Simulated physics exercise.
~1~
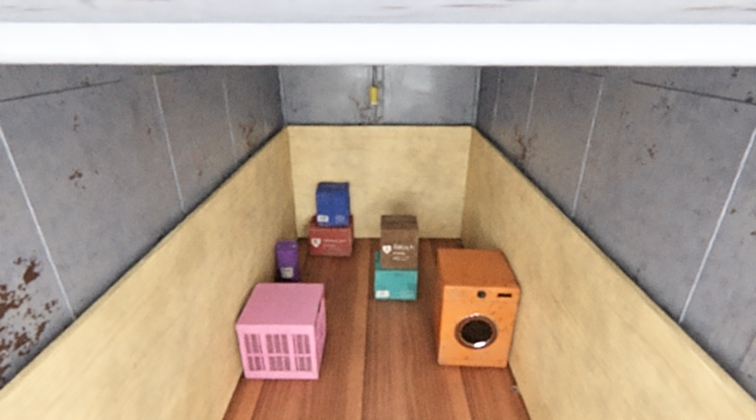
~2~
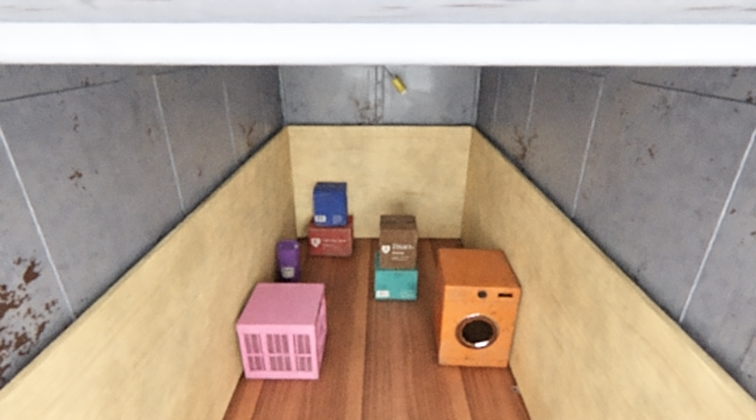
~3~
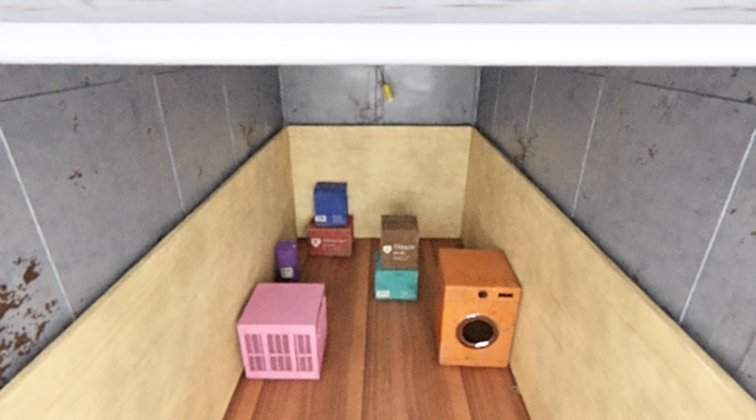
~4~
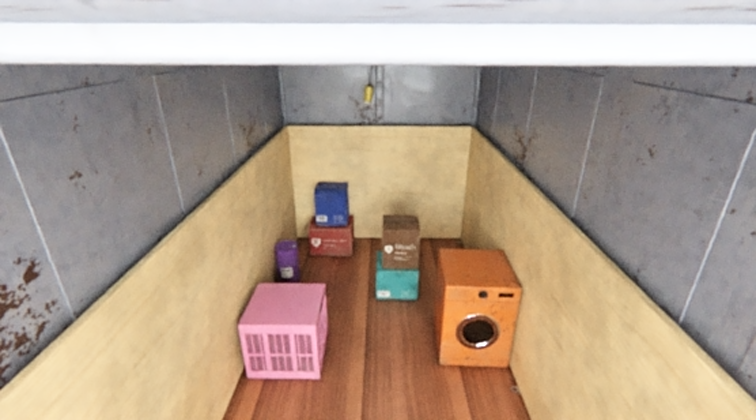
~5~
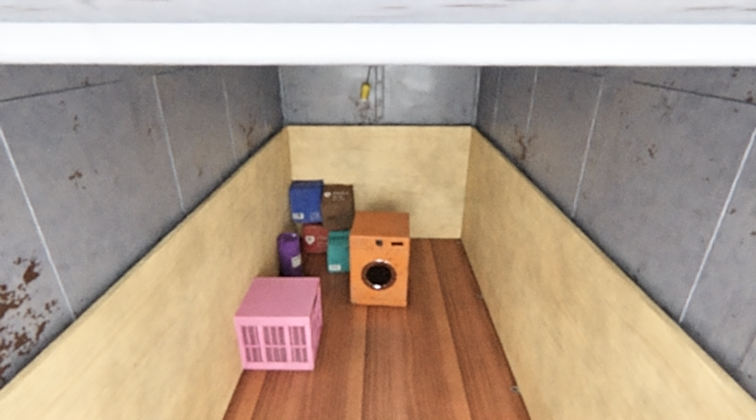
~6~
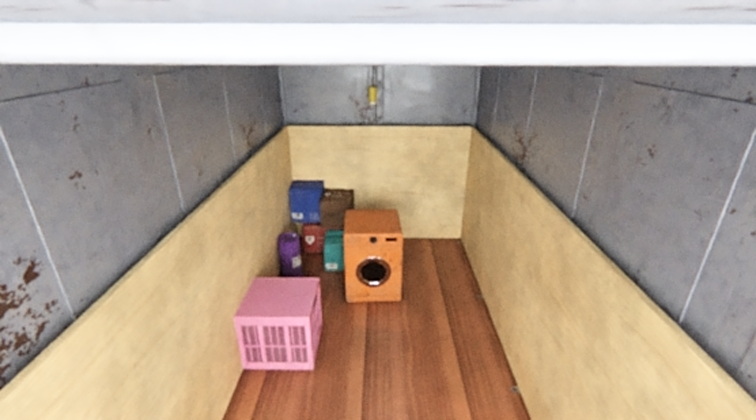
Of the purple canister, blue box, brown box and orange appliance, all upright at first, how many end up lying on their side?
One of them ends up lying on its side, the brown box. The purple canister, blue box and orange appliance are still upright.
